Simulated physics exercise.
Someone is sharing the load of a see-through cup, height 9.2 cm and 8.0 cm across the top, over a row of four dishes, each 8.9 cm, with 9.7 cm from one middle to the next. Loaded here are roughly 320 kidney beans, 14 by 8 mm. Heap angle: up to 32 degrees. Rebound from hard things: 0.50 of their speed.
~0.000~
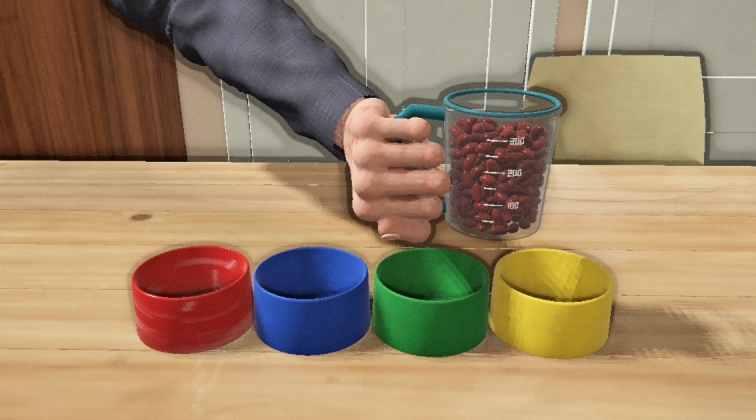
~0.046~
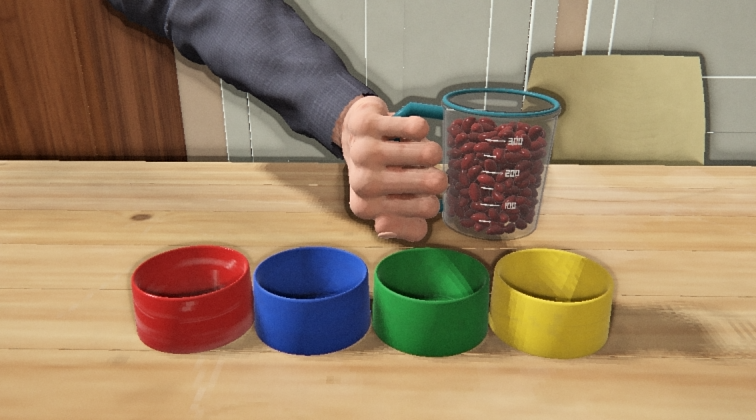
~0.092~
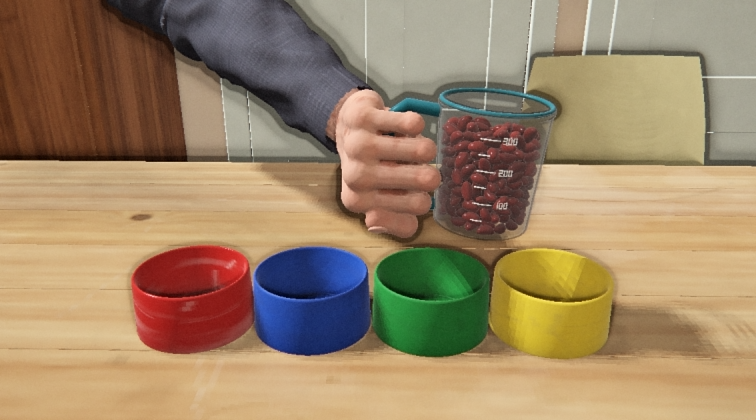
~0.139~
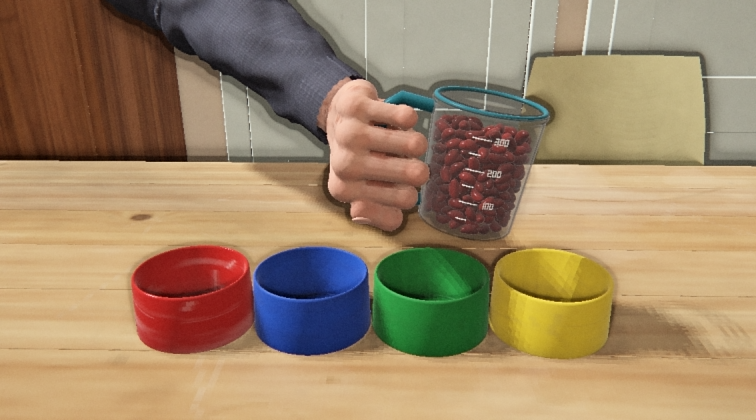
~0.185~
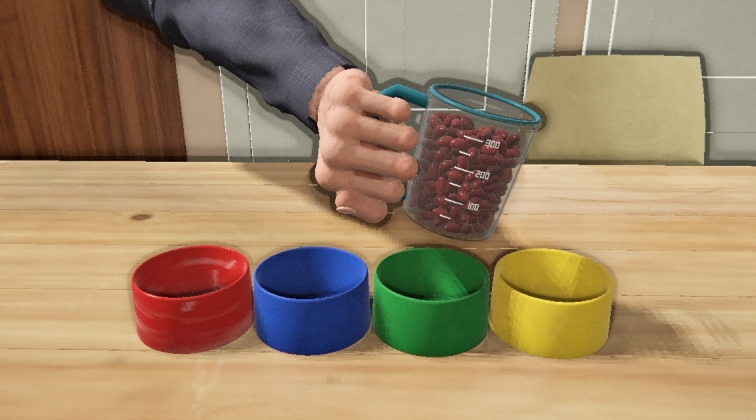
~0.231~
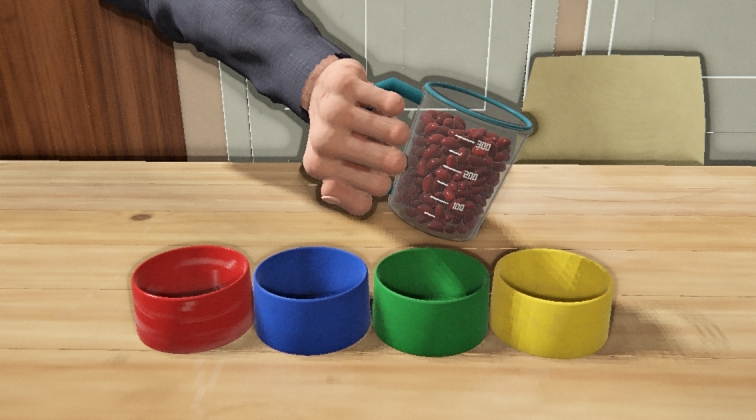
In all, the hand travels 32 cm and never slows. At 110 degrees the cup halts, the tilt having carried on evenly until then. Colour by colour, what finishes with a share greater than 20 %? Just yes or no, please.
In short: Red yes, blue yes, green no, yellow no, counter no.
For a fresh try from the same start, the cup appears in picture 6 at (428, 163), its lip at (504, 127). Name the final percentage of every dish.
Kept per dish: Red = 80, blue = 10, green = 0, yellow = 0.
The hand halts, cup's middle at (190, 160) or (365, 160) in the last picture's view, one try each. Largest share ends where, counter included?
Try 1 - blue; try 2 - green.
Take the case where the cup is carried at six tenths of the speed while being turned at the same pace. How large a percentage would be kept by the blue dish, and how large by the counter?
Blue 30, counter 10.
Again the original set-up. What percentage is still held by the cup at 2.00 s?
It should be near 0 per cent.
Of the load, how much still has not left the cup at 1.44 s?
Load share: Near 20 percent.
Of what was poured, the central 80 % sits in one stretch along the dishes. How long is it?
I'd estimate close to 13 cm.
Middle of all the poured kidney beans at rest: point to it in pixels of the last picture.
(290, 303) or so.
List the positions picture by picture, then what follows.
In the first frame, cup at (497, 163), tilt 0 degrees, lip at (557, 102), moved 0.0 cm; middle of the pieces at (496, 169); yellow dish at (553, 275); green dish at (432, 273); blue dish at (311, 272); red dish at (192, 271).
In the second frame, cup at (495, 163), tilt 1 degrees, lip at (556, 103), moved 0.2 cm; middle of the pieces at (493, 169).
In the third frame, cup at (488, 163), tilt 4 degrees, lip at (552, 106), moved 0.7 cm; middle of the pieces at (486, 169).
In the fourth frame, cup at (477, 163), tilt 9 degrees, lip at (545, 112), moved 1.5 cm; middle of the pieces at (475, 169).
In the fifth frame, cup at (466, 163), tilt 14 degrees, lip at (538, 118), moved 2.3 cm; middle of the pieces at (463, 169).
In the sixth frame, cup at (454, 163), tilt 19 degrees, lip at (529, 124), moved 3.2 cm; middle of the pieces at (451, 168); yellow dish at (553, 275); green dish at (432, 273); blue dish at (311, 272); red dish at (192, 271). Its pace works out near 115 degrees a second; the hand travels 18 cm a second.
After 0.96 s, tilt 102 degrees; cup holds 90 %, blue 5 %, green 5 %.
After 1.44 s, tilt 110 degrees; cup holds 20 %, red 5 %, blue 60 %, green 5 %.
After 2.00 s, tilt 110 degrees; cup holds 0 %, red 25 %, blue 60 %, green 5 %.
At rest (2.3 s), red 25 %, blue 60 %, green 5 %, yellow 0 %, counter 10 %.
